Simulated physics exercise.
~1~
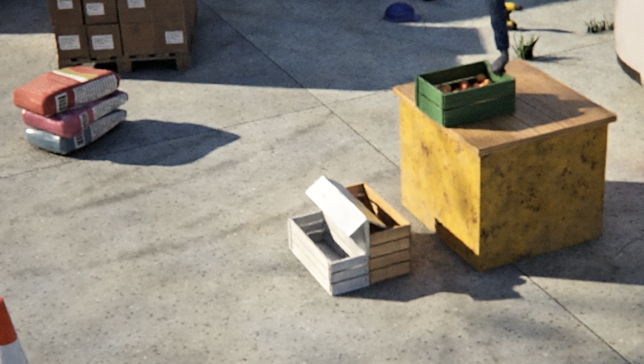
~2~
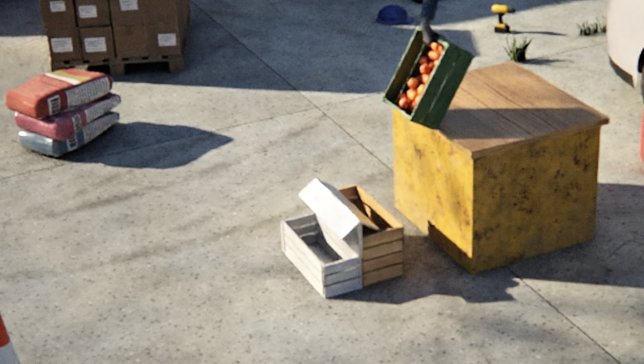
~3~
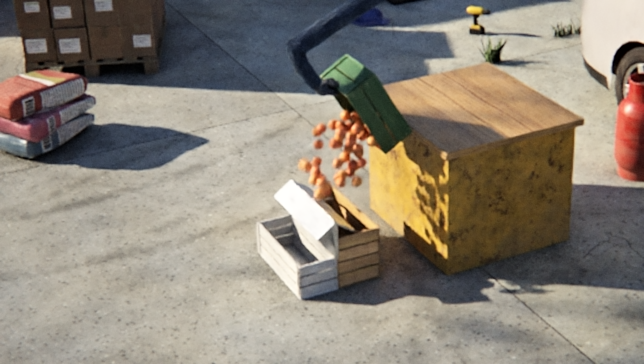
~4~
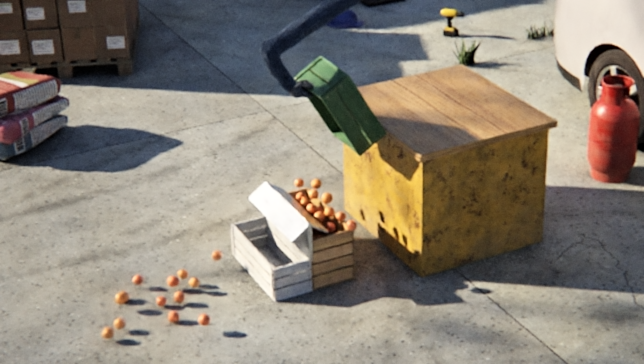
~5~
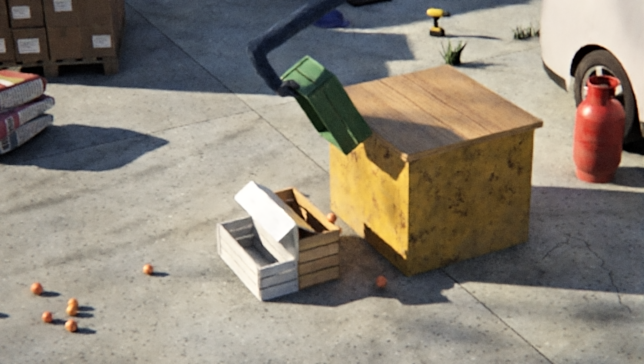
On a sunlit concrete yard, a dark arm tipped a green crate of oranges over the edge of a yellow bench, and they tumbled toward two open crates below, most landing in the wooden one while others scattered across the ground.
